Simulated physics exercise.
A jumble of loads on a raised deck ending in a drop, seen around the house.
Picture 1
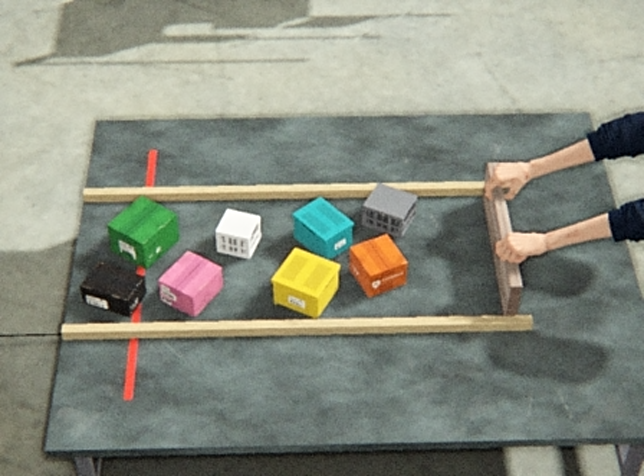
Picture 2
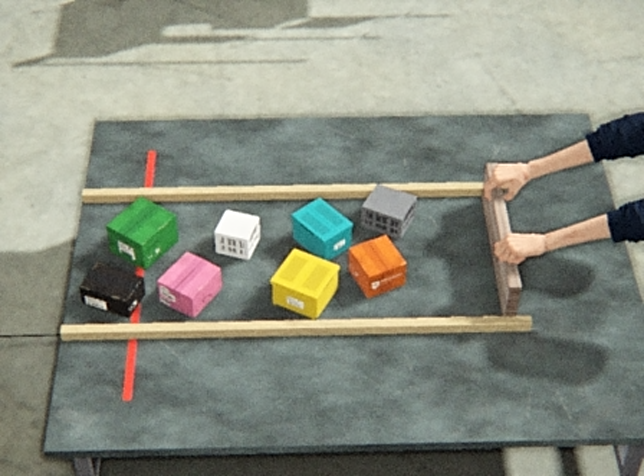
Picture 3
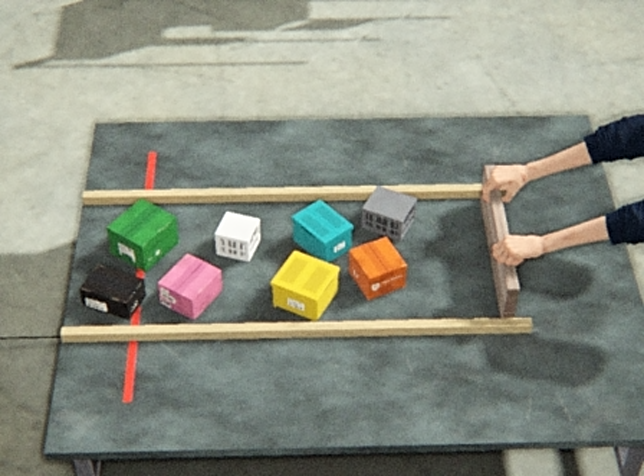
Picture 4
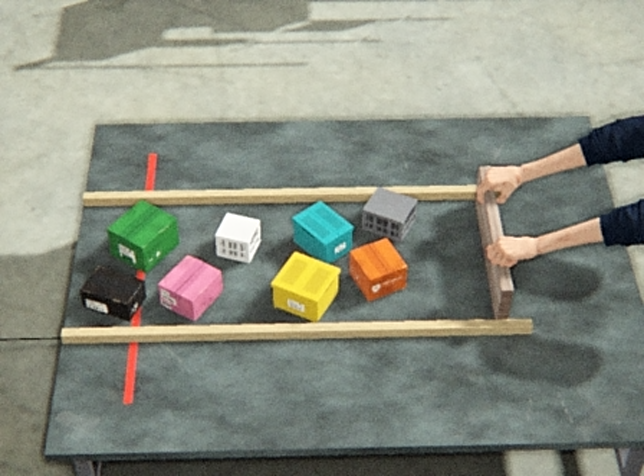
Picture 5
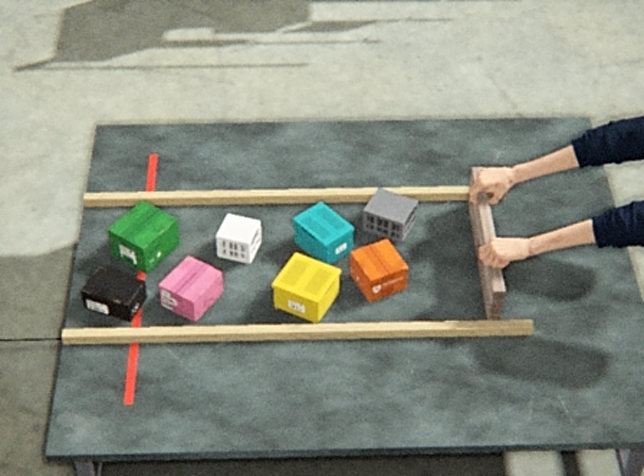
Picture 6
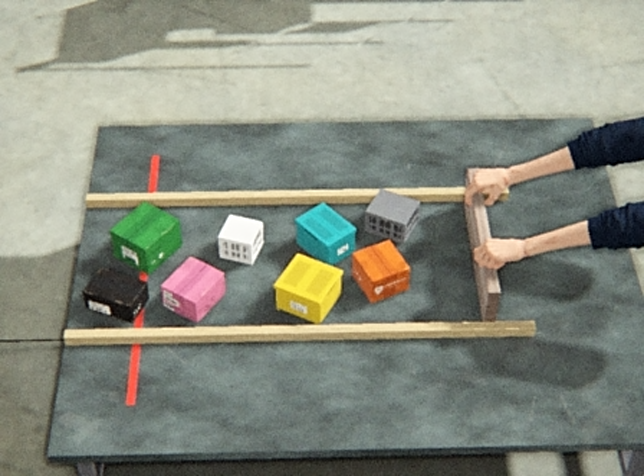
Two hands gripped a wooden plank and slid it slightly left between two rails on a dark table, while the jumble of colourful boxes near the red tape stayed practically still.
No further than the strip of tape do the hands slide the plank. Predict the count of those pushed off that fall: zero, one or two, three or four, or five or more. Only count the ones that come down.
I expect three or four to end up below.
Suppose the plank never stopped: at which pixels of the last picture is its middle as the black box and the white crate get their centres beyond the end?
The middle would be close to (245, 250) and then close to (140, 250).
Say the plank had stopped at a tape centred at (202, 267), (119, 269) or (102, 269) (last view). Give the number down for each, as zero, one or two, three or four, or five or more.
Just one or two; 5 or more; at least five.
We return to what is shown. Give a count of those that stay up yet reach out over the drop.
My count gives 3.
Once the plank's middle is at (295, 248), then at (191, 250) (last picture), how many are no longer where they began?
At first I count 7, and then 8.
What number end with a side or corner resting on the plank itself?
The count in contact is 2.
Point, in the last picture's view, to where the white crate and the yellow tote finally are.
The white crate stops around (89, 210); the yellow tote around (76, 304).
Soon after, none off yet; black box at rest near (116, 295); green box at rest near (146, 238); pink parcel at rest near (194, 290).
After that, none off yet; black box at rest near (116, 295); green box displaced a little near (135, 236); pink parcel displaced a little near (175, 288).
And then, one off so far; black box on its way down near (42, 349); green box displaced about its own width near (96, 228); pink parcel displaced well along near (92, 288).
In the end, the number that fall off is three or four; gone, pink parcel, green box and black box.
